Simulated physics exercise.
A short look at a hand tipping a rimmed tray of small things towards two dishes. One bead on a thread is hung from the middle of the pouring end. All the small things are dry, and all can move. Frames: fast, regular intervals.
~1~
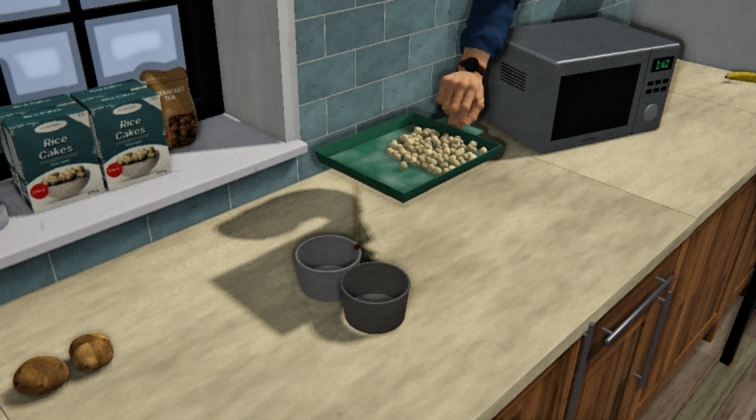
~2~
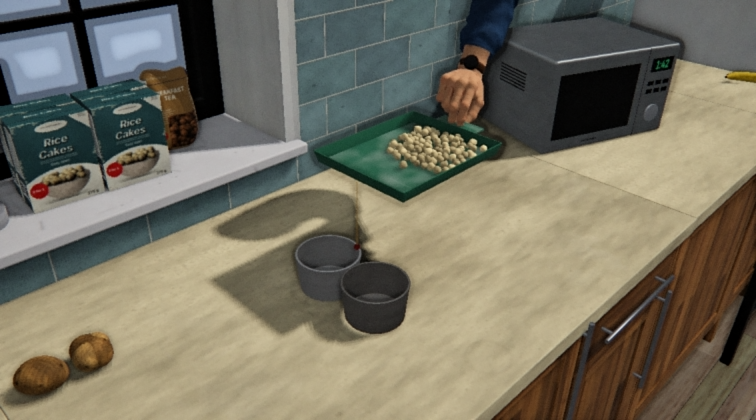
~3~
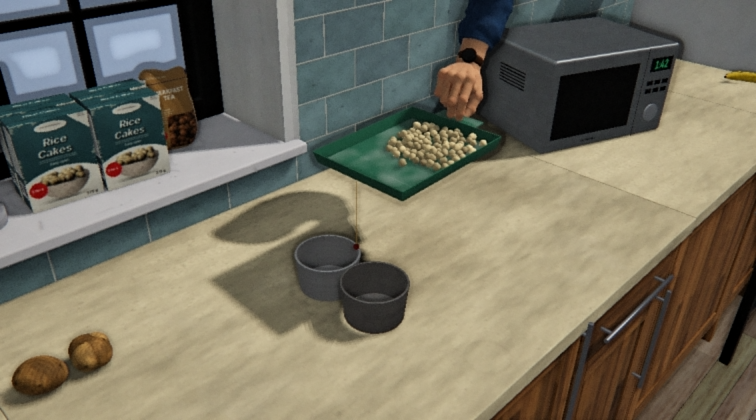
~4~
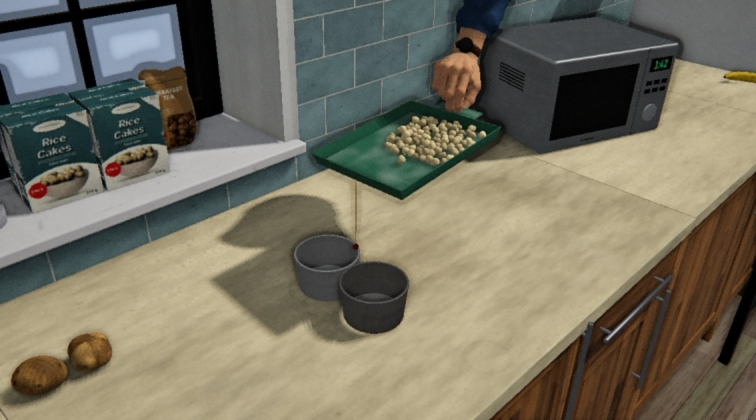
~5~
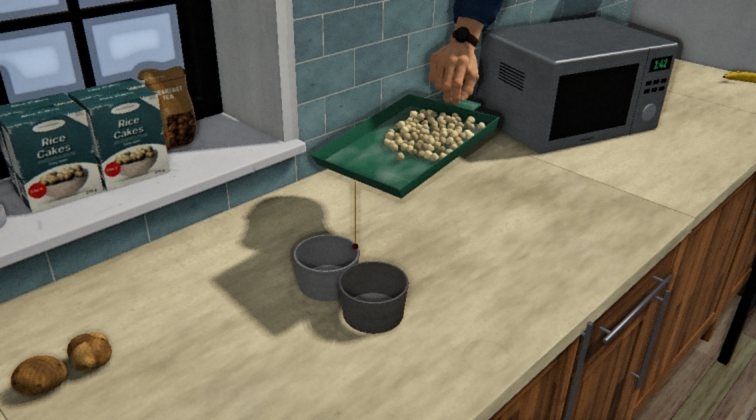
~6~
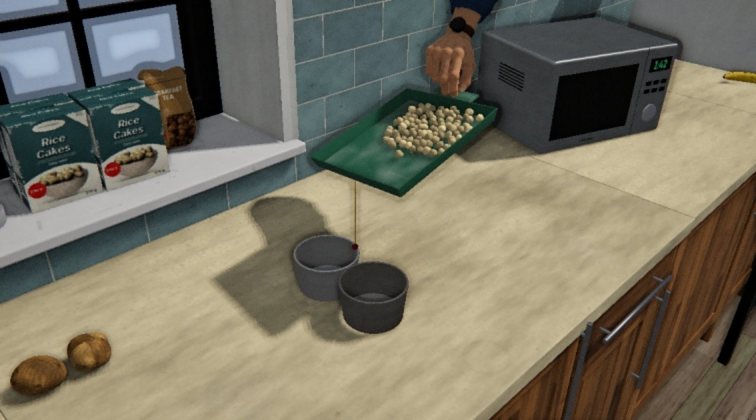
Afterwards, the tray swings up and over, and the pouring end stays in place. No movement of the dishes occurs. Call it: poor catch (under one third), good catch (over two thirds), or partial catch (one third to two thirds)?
Partial catch.
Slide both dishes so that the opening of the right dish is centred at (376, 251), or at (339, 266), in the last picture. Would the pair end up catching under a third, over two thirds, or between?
On the first try the answer is under a third, and on the second it is more than two thirds.
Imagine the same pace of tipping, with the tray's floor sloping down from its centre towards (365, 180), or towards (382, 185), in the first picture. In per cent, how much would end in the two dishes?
70 % then 80 %, roughly.
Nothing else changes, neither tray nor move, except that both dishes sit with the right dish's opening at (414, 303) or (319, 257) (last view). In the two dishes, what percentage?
You'd end up with around 0 per cent and then around 70 per cent.
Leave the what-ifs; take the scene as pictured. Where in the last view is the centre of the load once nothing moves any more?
Last view, resting centre - approx. (315, 278).
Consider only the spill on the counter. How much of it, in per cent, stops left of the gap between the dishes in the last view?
Near 100 in a hundred.
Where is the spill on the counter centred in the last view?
Its middle is at roughly (278, 265).
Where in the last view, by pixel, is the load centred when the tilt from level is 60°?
The middle of the pieces shows up near (345, 154).
Shortly afterwards, tray tipped steeply; all but a few on the tray; only a few in the left dish; only a few outside both; only a few in the air.
Next, tray tipped right over; the bulk on the tray; only a few in the left dish; a little outside both; a little in the air.
Some moments later, tray tipped past a quarter turn; near half in the left dish; near half outside both.
In the end, tray tipped past a quarter turn; none at all in the right dish; near half in the left dish; near half outside both.
